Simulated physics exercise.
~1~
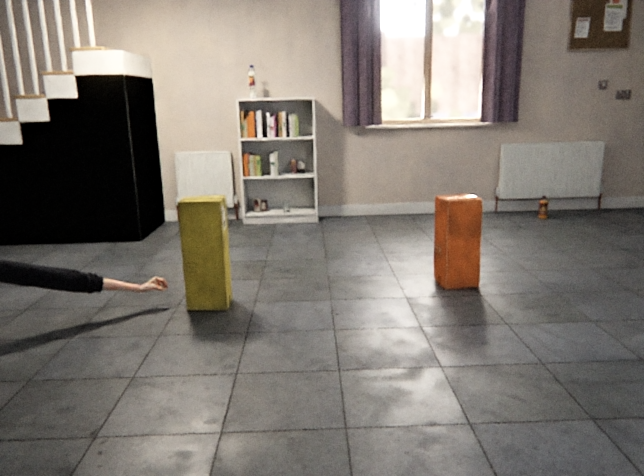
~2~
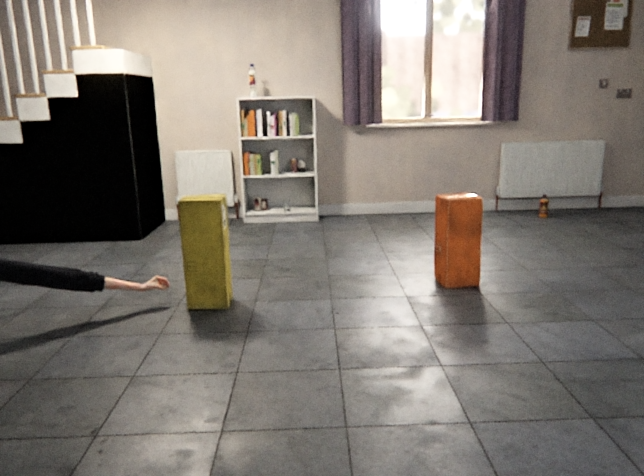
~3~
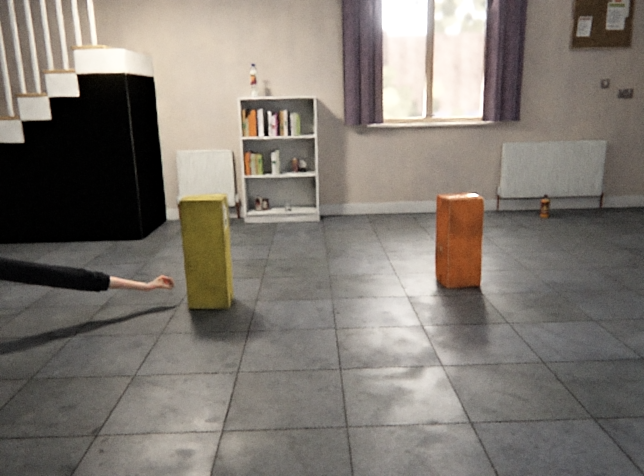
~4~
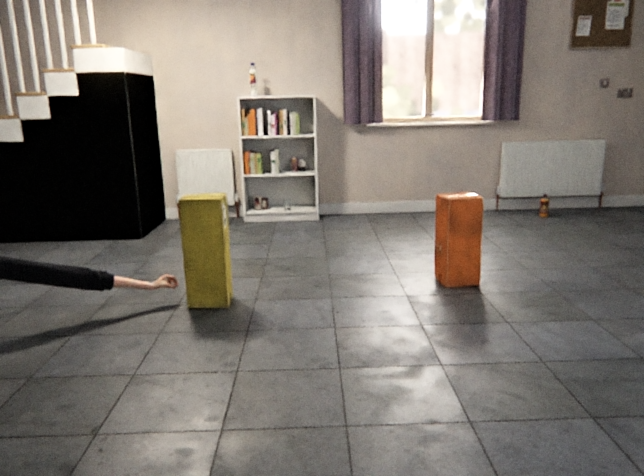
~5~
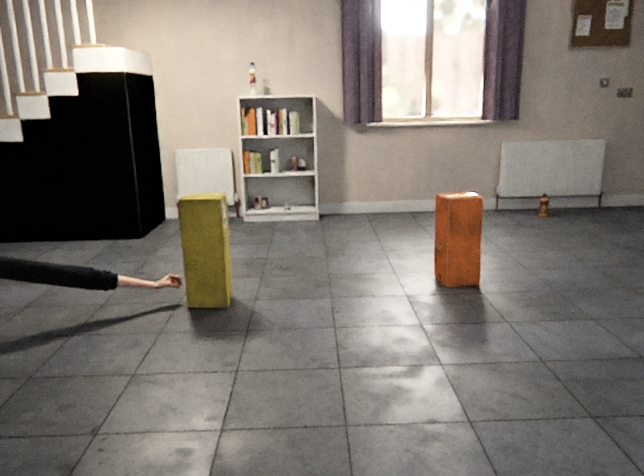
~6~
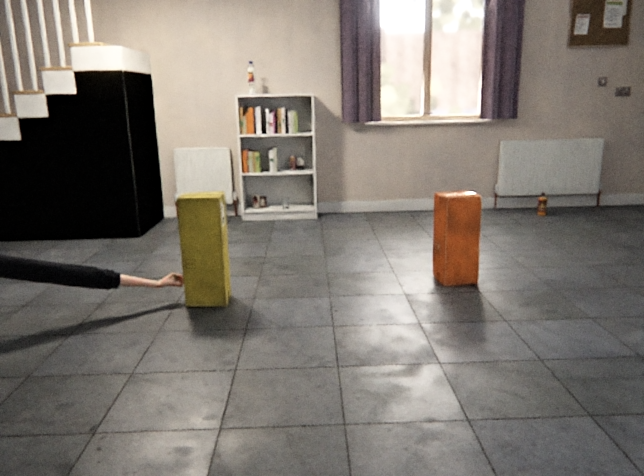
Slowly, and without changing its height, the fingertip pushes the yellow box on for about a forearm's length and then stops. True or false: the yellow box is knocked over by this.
False.
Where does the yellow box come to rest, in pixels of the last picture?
Around (264, 247).
Then, 0.60 s after the last picture, yellow box slid a little near (222, 248).
Then, 1.30 s after the last picture, yellow box slid about its own width near (247, 248).
At rest, moved from the start, yellow box. Seen from the same camera at the end, yellow box near (264, 247).
